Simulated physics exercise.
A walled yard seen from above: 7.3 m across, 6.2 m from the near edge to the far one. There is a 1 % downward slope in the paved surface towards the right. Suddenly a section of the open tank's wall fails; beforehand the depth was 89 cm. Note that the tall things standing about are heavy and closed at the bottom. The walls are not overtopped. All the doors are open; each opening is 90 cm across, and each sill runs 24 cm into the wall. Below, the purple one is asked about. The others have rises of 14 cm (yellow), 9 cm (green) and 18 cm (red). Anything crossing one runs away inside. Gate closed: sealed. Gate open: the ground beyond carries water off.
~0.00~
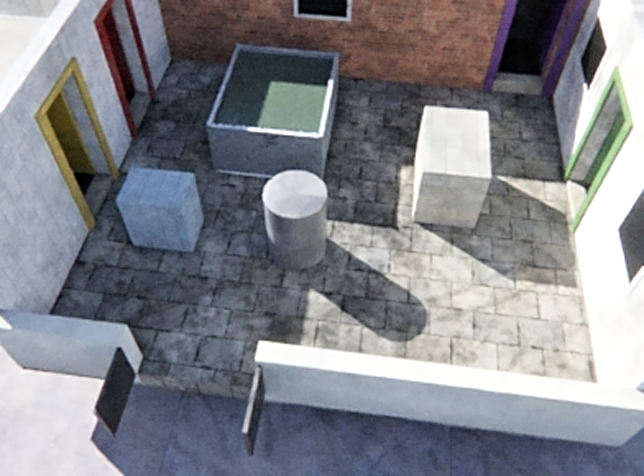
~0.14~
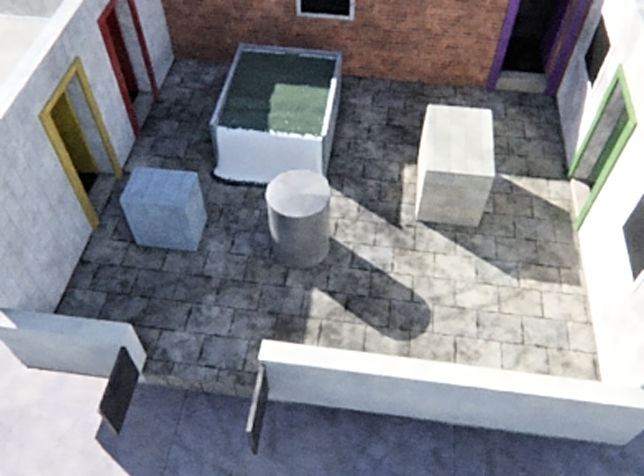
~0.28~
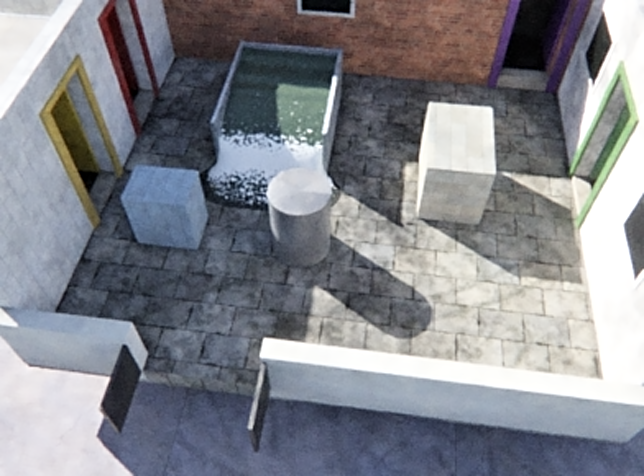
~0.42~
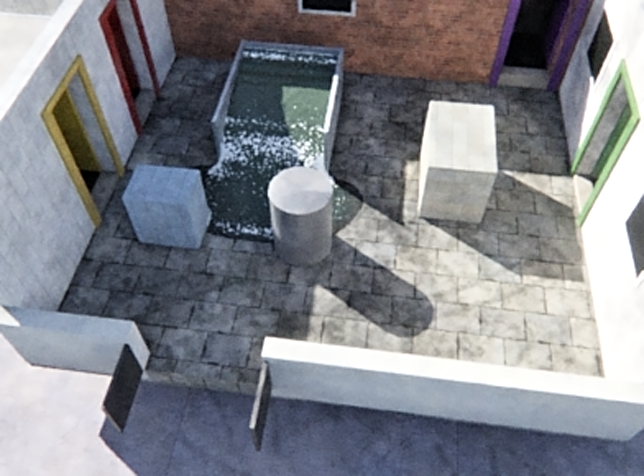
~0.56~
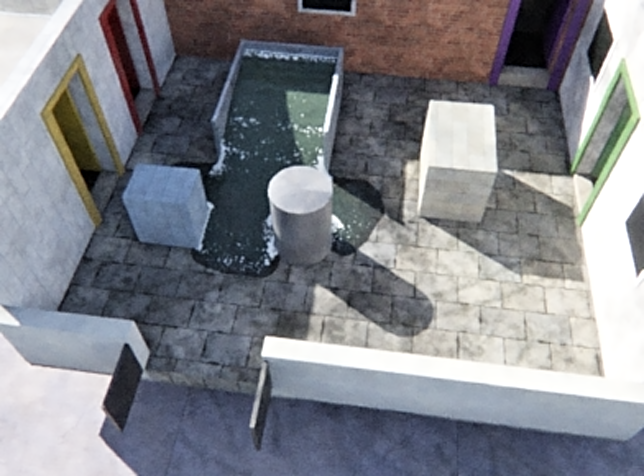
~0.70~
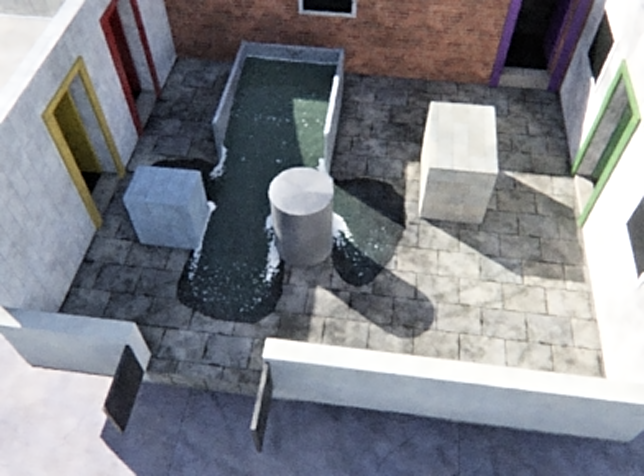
In a walled yard seen from above, the front side of an open tank gives way and water pours out foaming, then spreads across the paving between a pale blue block and a grey cylinder, passing around the cylinder.
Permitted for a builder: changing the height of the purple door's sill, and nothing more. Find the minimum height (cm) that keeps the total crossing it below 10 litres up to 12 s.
The minimum is roughly 9 cm.
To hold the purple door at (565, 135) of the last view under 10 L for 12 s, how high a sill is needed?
It needs about 7.5 cm.
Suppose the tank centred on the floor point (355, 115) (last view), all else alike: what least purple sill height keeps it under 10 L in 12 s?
Then roughly 15 cm.
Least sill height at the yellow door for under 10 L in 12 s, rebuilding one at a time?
Yellow: 20 cm.
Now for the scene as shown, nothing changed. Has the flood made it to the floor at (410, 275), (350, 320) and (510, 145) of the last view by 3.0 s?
1: Awash; 2: Awash; 3: Unwetted.
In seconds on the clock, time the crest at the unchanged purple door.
The level tops out near 8.0 seconds.
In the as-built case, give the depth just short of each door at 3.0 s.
Centimetres: Yellow = 16, green = 3, purple = 0, red = 4.
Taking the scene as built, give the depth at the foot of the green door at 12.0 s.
About 10.0 centimetres.
After 1.4 s water covers 30 % of the floor, deepest (52 cm) near (293, 217); it has not reached the purple door.
After 3.0 s water covers 65 % of the floor, deepest (24 cm) near (602, 384); it has not reached the purple door.
After 12.0 s water covers 95 % of the floor, deepest (12 cm) near (572, 194); 10 cm at the purple door, 0 litres in over its 26 cm sill.
At the purple door as built, the water arrived by 6.0 s and peaked near 13 cm at 8.2 s.
With a sill of 8 cm, 18 litres would have come in within the 12 s; with 11 cm, 2 litres. So under 10 litres takes about 9 cm.
